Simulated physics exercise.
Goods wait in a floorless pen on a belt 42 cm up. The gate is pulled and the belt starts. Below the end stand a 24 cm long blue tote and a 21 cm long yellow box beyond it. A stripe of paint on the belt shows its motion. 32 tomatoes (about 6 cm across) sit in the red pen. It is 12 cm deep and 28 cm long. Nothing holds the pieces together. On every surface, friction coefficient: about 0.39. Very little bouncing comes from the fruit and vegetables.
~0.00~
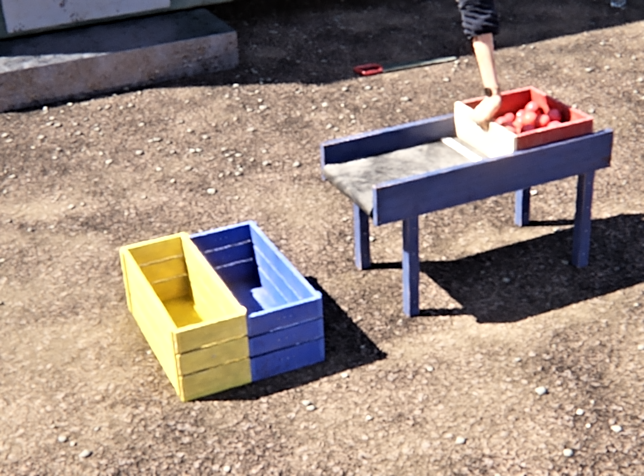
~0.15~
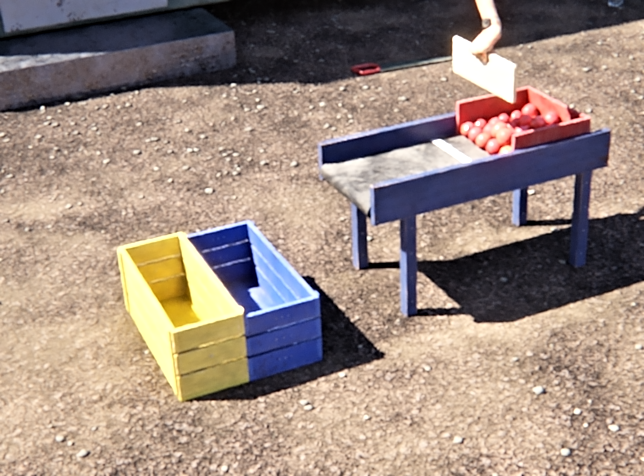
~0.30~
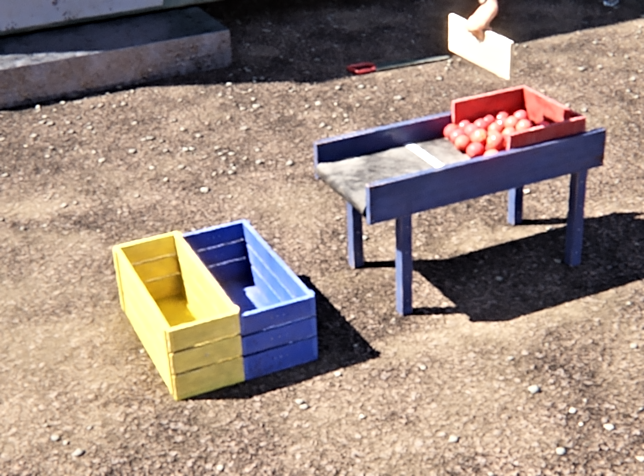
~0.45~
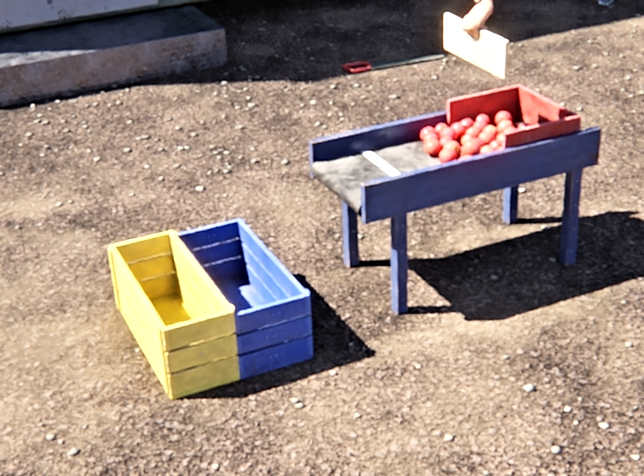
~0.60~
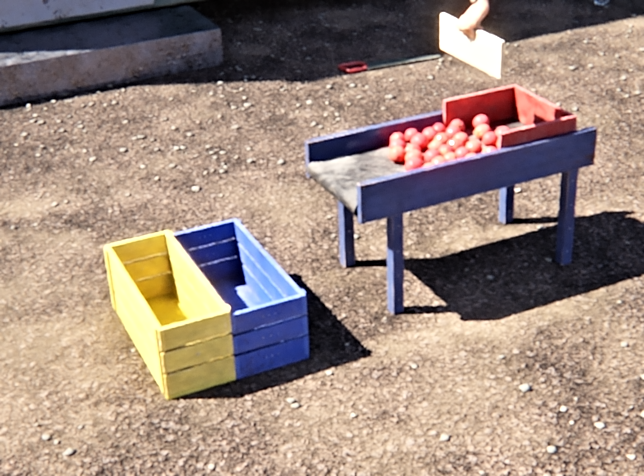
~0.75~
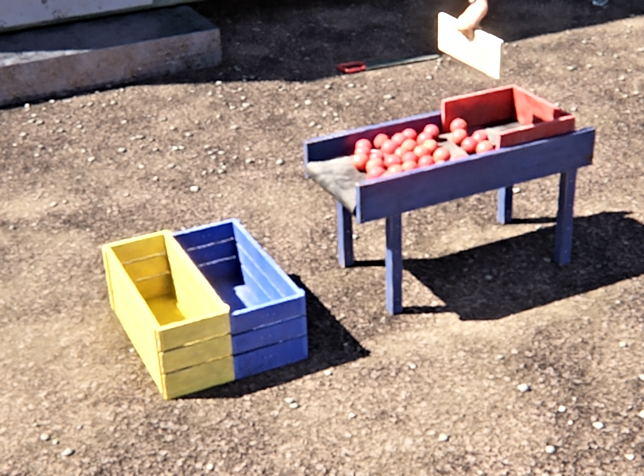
The footage shows a hand lifting a pale panel from a red pen on a raised belt, above blue and yellow boxes on the ground, and holding it while red tomatoes move left in a spreading cluster along the belt.
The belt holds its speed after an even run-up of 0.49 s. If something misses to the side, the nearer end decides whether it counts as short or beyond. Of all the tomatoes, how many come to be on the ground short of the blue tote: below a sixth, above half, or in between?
The majority of the load lands on the ground short of the blue tote.
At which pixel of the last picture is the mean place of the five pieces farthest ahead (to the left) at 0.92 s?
Around pixel (331, 186).
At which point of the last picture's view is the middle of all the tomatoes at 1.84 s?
Look near pixel (324, 295).
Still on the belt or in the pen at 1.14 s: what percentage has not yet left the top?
Roughly 40 percent, I reckon.
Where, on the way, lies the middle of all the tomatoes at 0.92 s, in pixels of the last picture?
About (375, 165).
After 0.92 s, 28 on the belt and 4 in the air.
After 1.14 s, 12 on the belt and 20 in the air.
After 1.45 s, 4 on the belt, 21 on the ground short of the blue tote and 7 in the air.
Outcome (at 1.84 s), 32 on the ground short of the blue tote. Asked share, 32 of 32, 100 per cent.
